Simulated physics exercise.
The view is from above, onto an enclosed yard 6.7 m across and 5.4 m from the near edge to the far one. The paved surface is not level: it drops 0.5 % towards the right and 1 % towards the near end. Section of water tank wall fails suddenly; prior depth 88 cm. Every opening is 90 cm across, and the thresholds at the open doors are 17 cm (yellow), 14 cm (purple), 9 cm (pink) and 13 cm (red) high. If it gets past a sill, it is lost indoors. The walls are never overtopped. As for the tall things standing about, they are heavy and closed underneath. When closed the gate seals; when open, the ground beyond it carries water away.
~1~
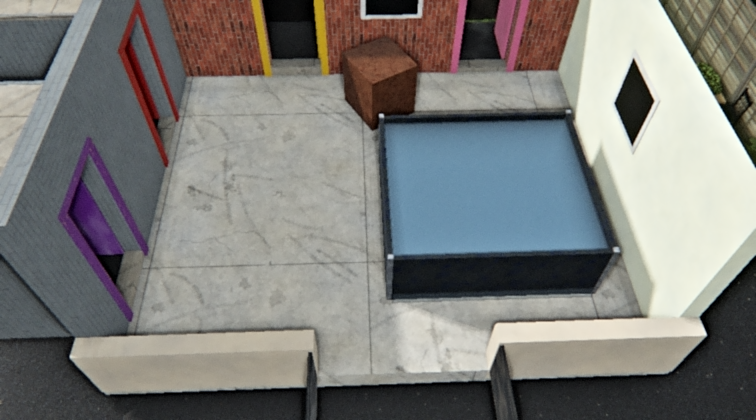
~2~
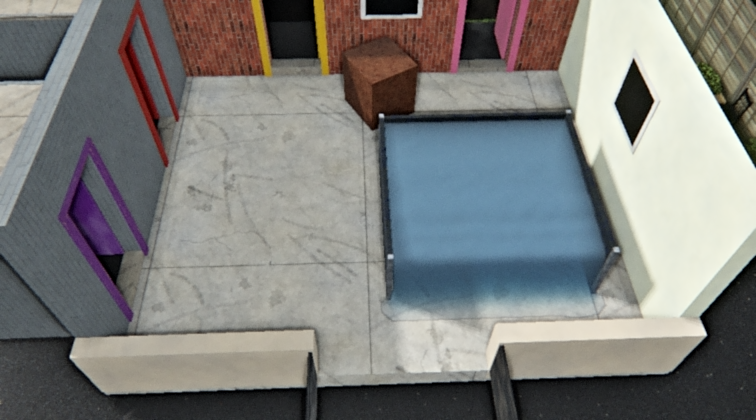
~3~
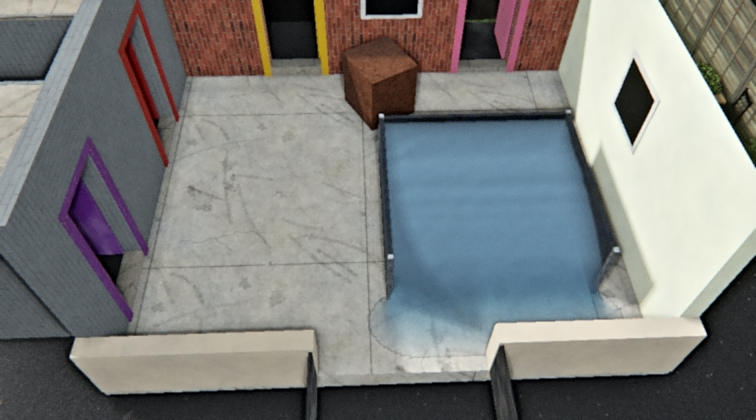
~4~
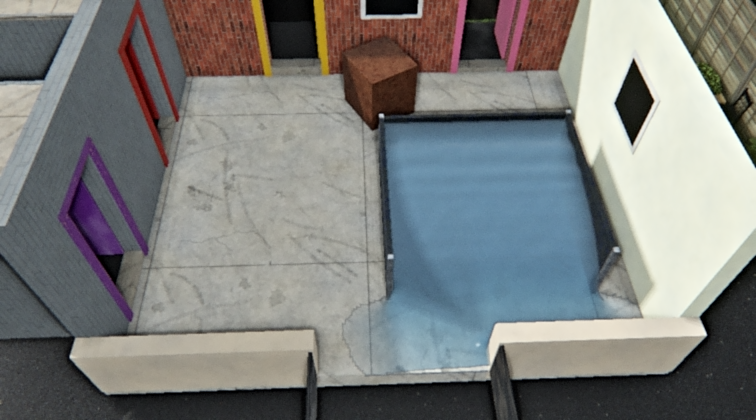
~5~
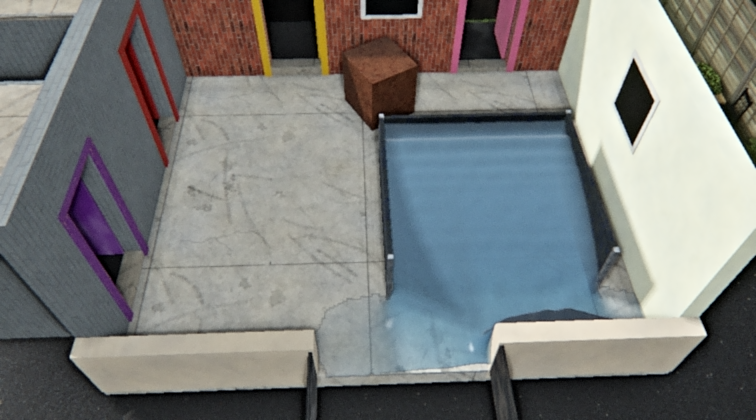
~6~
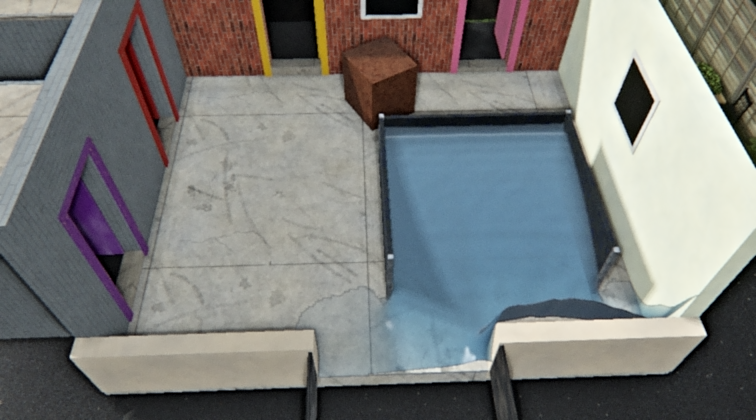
Water bursts from the near side of a dark-walled rectangular tank as that wall gives way, spreading across the paved yard toward the gap in the low front wall and rising behind its right section, while the brown block stays still.
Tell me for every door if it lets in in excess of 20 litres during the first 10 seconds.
Yellow door: Below the cap; purple door: Below the cap; pink door: Above the cap; red door: Below the cap.
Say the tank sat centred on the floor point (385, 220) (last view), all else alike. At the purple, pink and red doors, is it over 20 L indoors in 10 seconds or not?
Against the limit, the purple door exceeds it, the pink door stays within it and the red door stays within it.
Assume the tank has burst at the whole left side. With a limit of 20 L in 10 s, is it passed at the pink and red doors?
Lab note: Vs limit, pink door inside limit; red door limit exceeded.
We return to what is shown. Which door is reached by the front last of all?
Red.
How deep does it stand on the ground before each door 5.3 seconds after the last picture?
In centimetres - yellow: 2, purple: 5, pink: 8, red: 6.
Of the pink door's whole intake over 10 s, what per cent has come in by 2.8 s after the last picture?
Roughly 35 percent is in by then.
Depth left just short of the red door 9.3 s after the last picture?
About 4.0 cm.
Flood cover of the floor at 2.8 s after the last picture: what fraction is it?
Covered: Roughly 45 per cent.
Then, 0.7 s after the last picture water covers 20 % of the floor and is deepest (80 cm) near (651, 346); yellow door not reached, purple door not reached, pink door not reached, red door not reached.
Then, 1.5 s after the last picture water covers 30 % of the floor and is deepest (56 cm) near (637, 346); yellow door not reached, purple door not reached, pink door not reached, red door not reached.
Then, 2.8 s after the last picture water covers 45 % of the floor and is deepest (38 cm) near (561, 83); yellow door not reached, purple door 9 cm at the sill, 0 L in, pink door 16 cm at the sill, 16 L in, red door not reached.
Then, 5.3 s after the last picture water covers 80 % of the floor and is deepest (30 cm) near (651, 346); yellow door 2 cm at the sill, 0 L in, purple door 5 cm at the sill, 0 L in, pink door 8 cm at the sill, 39 L in, red door 6 cm at the sill, 0 L in.
Then, 9.3 s after the last picture water covers 95 % of the floor and is deepest (15 cm) near (420, 79); yellow door 4 cm at the sill, 0 L in, purple door 5 cm at the sill, 0 L in, pink door 8 cm at the sill, 44 L in, red door 4 cm at the sill, 0 L in.
